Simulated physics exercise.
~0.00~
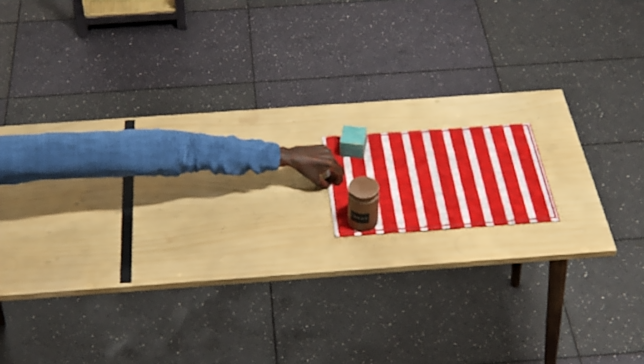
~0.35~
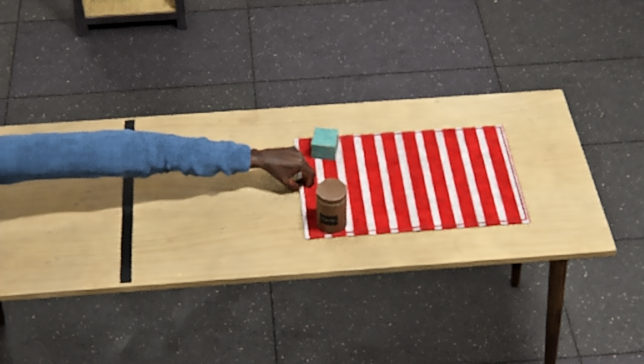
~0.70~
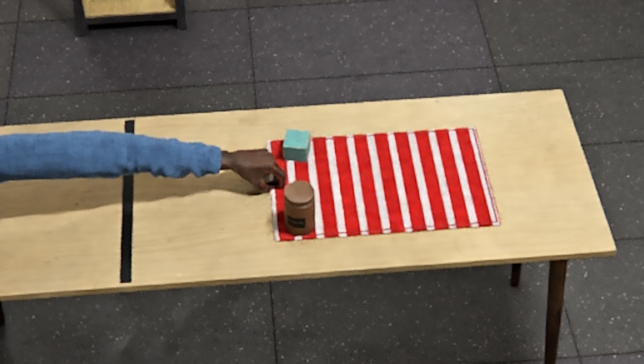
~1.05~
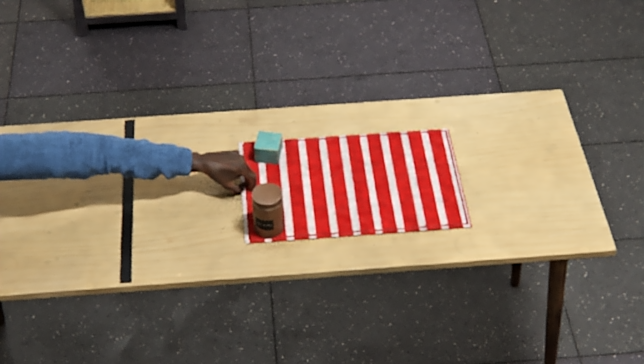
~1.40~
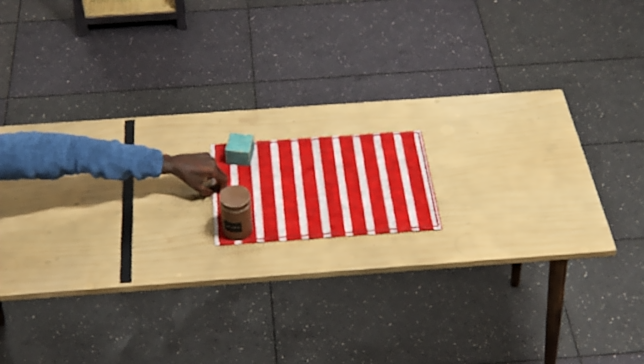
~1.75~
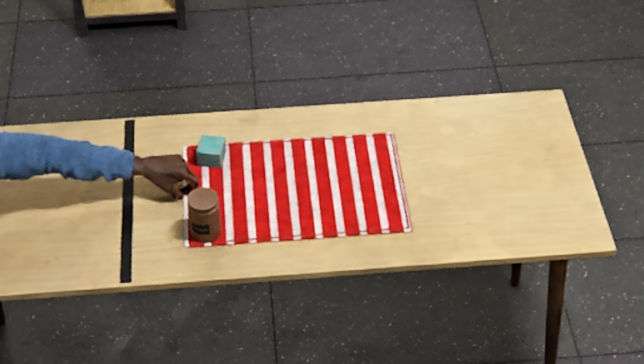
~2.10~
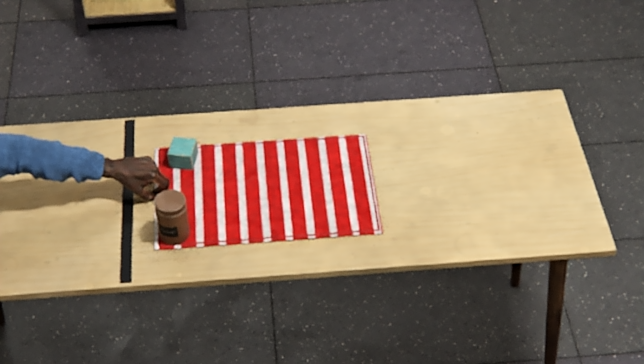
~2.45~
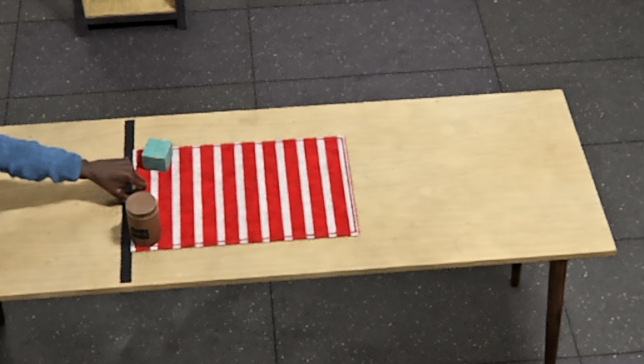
On a light wooden table, a hand in a blue sleeve pulled a red and white striped cloth leftward, carrying a turquoise block and an upright brown jar along, until its edge reached the black tape with both items still on it.
